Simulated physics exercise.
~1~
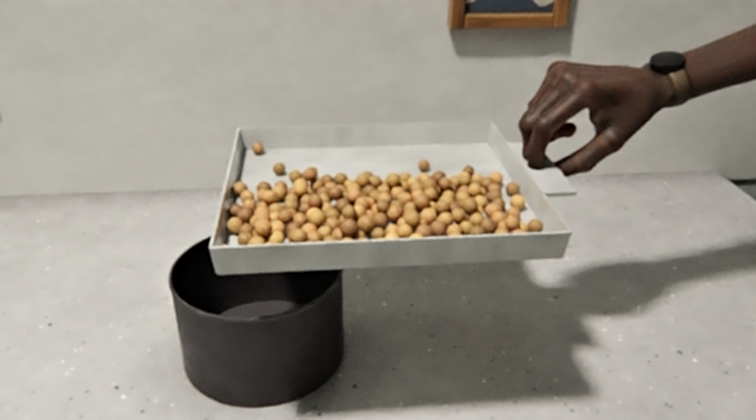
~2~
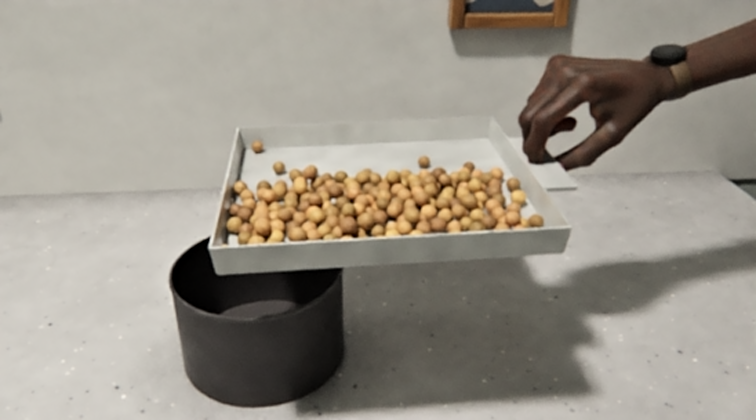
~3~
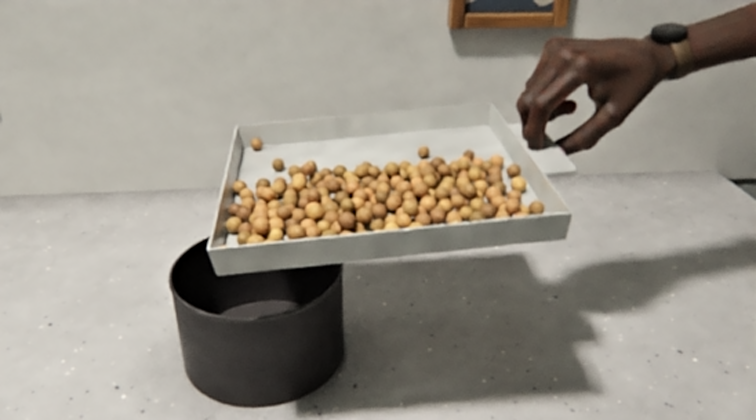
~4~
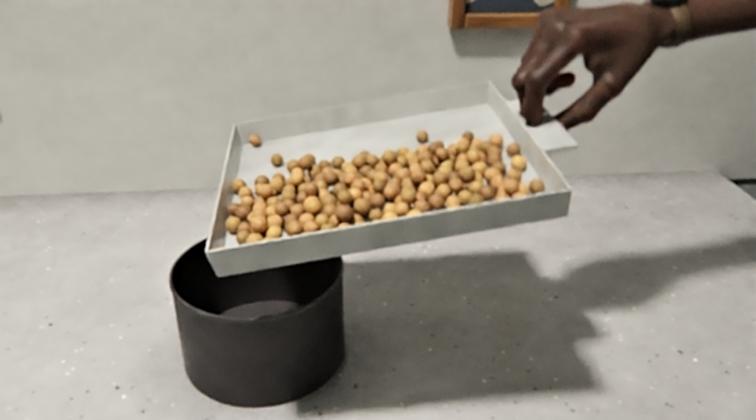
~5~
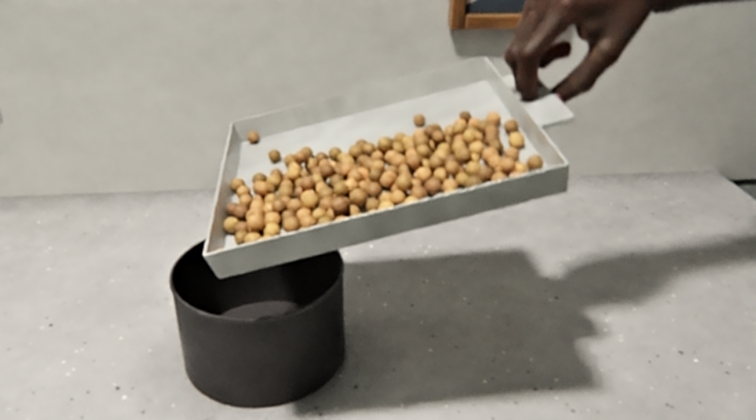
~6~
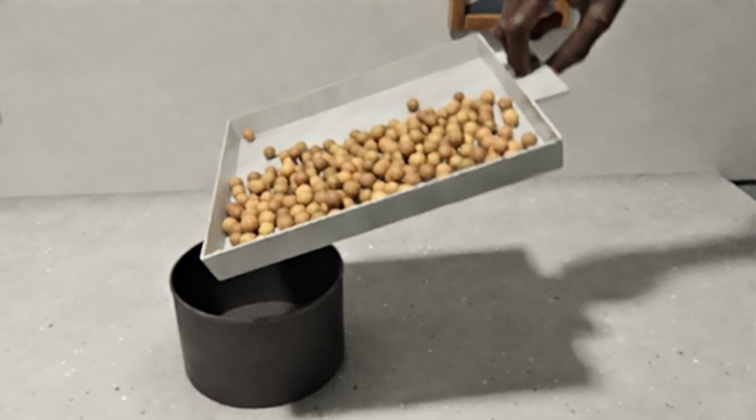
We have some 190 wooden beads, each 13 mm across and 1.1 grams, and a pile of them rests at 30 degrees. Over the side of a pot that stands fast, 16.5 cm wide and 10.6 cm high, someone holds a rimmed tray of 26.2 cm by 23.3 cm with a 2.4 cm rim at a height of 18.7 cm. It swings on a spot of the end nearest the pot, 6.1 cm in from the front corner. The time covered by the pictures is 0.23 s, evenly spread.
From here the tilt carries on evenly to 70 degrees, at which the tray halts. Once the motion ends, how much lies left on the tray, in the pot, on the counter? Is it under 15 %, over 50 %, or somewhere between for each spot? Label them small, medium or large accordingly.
Tray - large, pot - small, counter - medium.
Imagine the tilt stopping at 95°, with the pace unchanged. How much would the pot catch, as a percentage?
0 percent.
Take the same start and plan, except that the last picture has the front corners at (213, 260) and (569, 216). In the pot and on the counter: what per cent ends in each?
You'd end with pot at 0 and counter at 5.
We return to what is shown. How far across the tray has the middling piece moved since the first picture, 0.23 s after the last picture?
2 cm.
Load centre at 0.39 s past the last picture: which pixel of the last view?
The middle of the load should be at about (248, 149) by then.
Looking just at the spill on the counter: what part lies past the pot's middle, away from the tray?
Roughly 100 per cent.
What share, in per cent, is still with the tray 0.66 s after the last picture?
Close to 90 in a hundred.
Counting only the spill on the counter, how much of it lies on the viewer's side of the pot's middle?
Near 90 in a hundred.
Then, 0.23 s after the last picture, tilt 45 degrees; the tray holds 100 %, the pot 0 %.
Then, 0.39 s after the last picture, tilt 63 degrees; the tray holds 100 %, the pot 0 %.
Then, 0.66 s after the last picture, tilt 70 degrees; the tray holds 90 %, the pot 0 %.
In the end, tray 60 %, pot 5 %, counter 40 %.
